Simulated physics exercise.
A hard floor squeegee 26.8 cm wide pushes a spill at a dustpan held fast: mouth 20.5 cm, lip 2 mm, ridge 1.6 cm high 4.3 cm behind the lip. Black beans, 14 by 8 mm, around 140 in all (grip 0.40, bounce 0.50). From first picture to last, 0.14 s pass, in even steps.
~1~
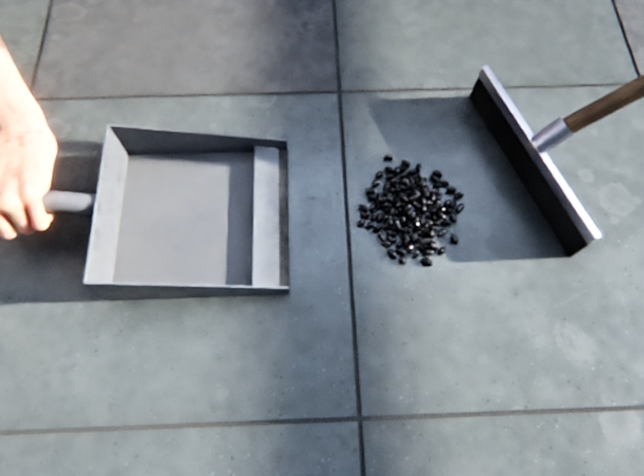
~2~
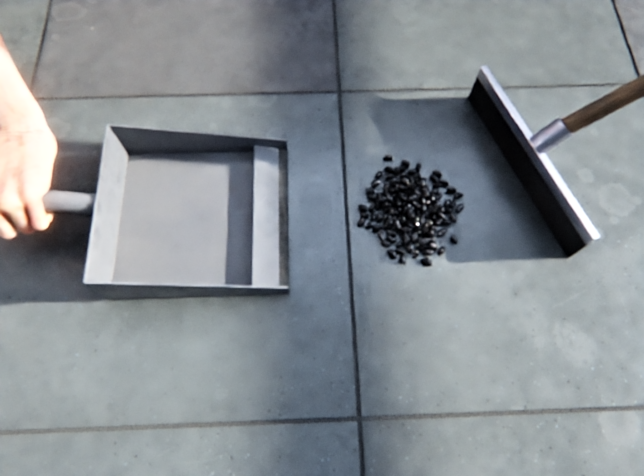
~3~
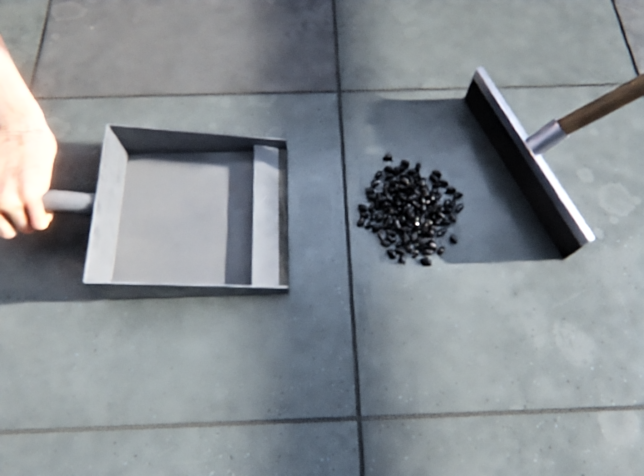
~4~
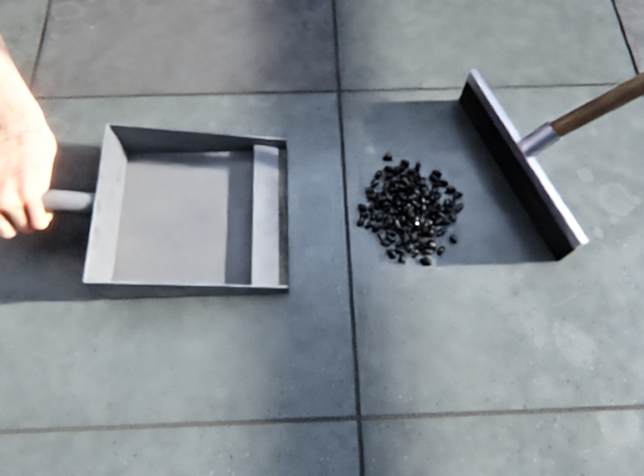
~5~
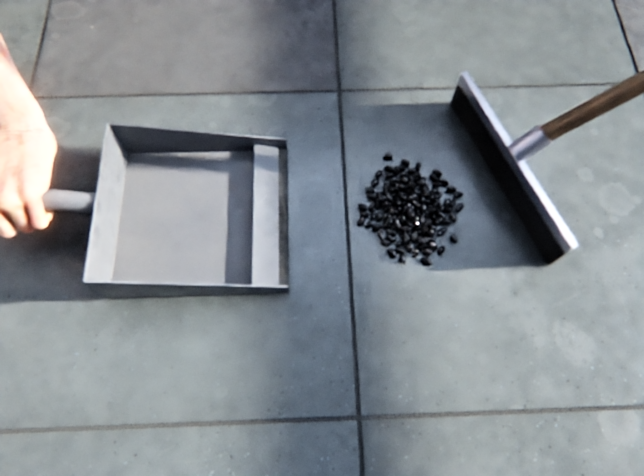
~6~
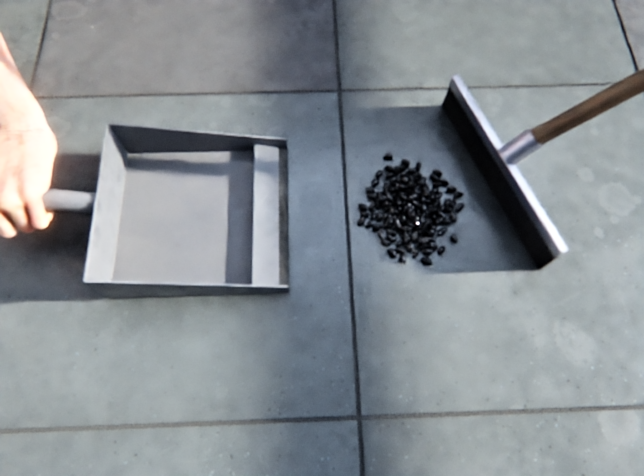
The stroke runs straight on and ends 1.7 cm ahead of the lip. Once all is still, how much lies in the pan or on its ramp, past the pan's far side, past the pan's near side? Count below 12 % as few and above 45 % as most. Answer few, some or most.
Pan: Few, far side: Few, near side: Some.
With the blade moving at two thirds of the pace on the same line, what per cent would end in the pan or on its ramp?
Then about 5 per cent.
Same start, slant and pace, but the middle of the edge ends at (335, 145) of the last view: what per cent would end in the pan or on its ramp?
Some 0 per cent.
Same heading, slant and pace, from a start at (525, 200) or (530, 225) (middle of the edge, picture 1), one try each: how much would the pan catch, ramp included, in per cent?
Some 10 and 20 per cent.
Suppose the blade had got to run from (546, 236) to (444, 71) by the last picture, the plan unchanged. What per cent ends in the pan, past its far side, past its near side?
Pan 0, far 0, near 5.
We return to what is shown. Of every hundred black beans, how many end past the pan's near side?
Some 20 per cent.
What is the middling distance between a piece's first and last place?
Some 14 cm.
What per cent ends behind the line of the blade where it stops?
About 0 per cent.
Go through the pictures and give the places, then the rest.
The first frame shows blade from (591, 239) to (483, 74), moved 0.0 cm, 0 of the pieces shifted so far; middle of the pieces at (412, 208); pan at (189, 221).
The second frame shows blade from (590, 239) to (482, 74), moved 0.2 cm, 0 of the pieces shifted so far; middle of the pieces at (412, 208).
The third frame shows blade from (585, 241) to (478, 75), moved 0.8 cm, 0 of the pieces shifted so far; middle of the pieces at (412, 208).
The fourth frame shows blade from (578, 244) to (472, 77), moved 1.8 cm, 0 of the pieces shifted so far; middle of the pieces at (411, 207).
The fifth frame shows blade from (568, 248) to (463, 80), moved 3.2 cm, 0 of the pieces shifted so far; middle of the pieces at (412, 207).
The sixth frame shows blade from (558, 252) to (454, 83), moved 4.6 cm, 0 of the pieces shifted so far; middle of the pieces at (412, 207); pan at (189, 219).
Then, 0.21 s after the last picture, middle of the blade 17 cm from the lip; 0 % over the lip, far side 0 %, near side 0 %.
Then, 0.35 s after the last picture, middle of the blade 10 cm from the lip; 0 % over the lip, far side 0 %, near side 5 %.
Then, 0.62 s after the last picture, middle of the blade 6 cm from the lip; 5 % over the lip, far side 0 %, near side 20 %.
In the end, pan 5 %, far side 0 %, near side 20 %, in front of the lip or behind the blade 75 %.
